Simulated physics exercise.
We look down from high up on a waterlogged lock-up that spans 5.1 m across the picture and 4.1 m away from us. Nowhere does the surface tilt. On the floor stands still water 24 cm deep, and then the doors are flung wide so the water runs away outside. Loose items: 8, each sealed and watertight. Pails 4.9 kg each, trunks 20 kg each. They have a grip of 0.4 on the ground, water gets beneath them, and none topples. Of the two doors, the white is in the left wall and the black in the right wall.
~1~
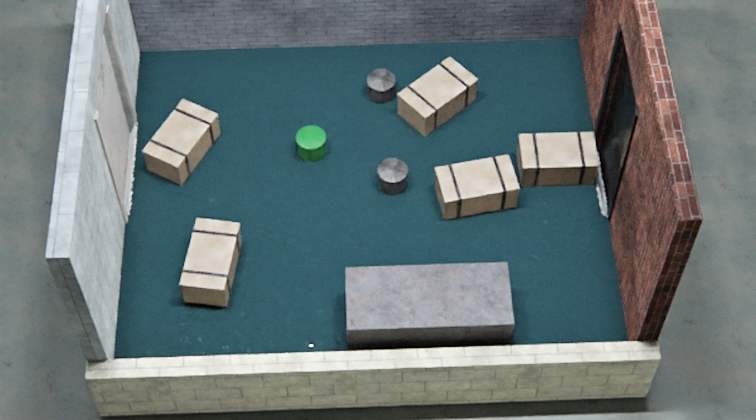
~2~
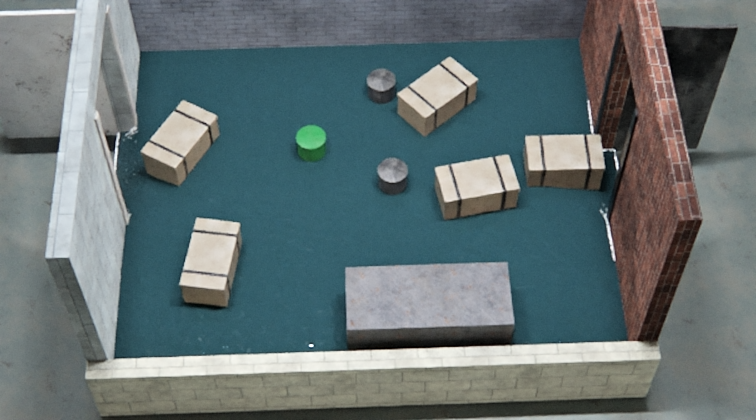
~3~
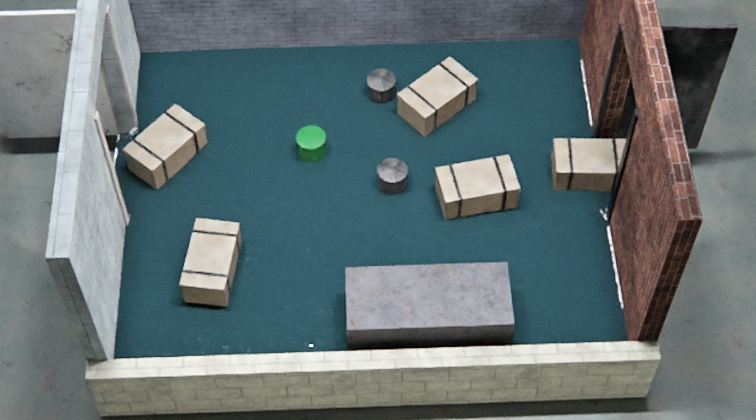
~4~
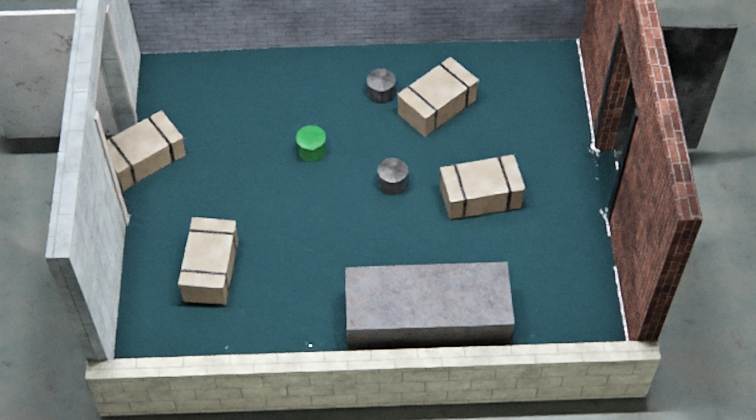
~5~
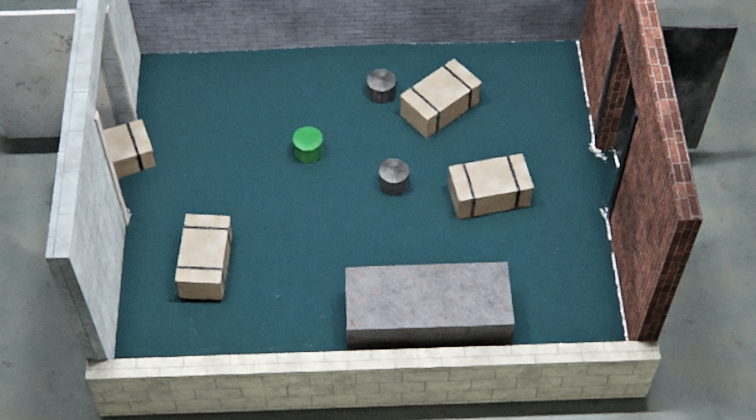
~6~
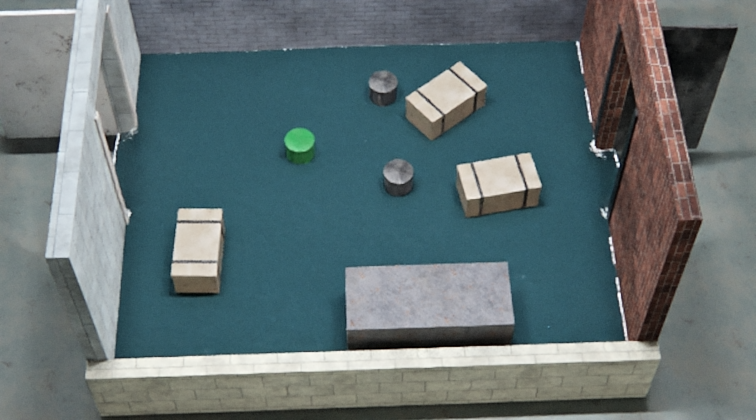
Two boxes floated out through the open doors, one through the black door on the right, then another through the white on the left, while the green pail and remaining boxes shifted slightly.
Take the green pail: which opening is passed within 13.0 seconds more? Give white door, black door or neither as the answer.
I would say white door.
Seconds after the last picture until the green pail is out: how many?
Estimate: Close to 9.5 s.
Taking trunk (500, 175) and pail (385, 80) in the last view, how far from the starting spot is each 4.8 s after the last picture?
In turn: Washed out, 10 cm.
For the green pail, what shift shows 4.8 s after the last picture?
I'd put it at around 80 cm.
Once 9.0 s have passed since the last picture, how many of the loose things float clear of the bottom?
Then: 4.
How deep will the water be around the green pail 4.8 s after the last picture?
Roughly 15 cm deep.
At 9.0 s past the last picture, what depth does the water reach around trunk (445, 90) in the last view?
Depth: Near 12 cm.
Then, 1.0 s after the last picture the green pail is near (288, 139), 0.3 m from its start, afloat; 2 of 8 are out; 6 afloat.
Then, 4.8 s after the last picture the green pail is near (239, 141), 0.8 m from its start, afloat; 4 of 8 are out; 4 afloat.
Then, 9.0 s after the last picture the green pail is near (140, 148), 1.9 m from its start, afloat; 4 of 8 are out; 4 afloat.
Then, 13.0 s after the last picture the green pail has gone out by the white door; 5 of 8 are out; 3 afloat.
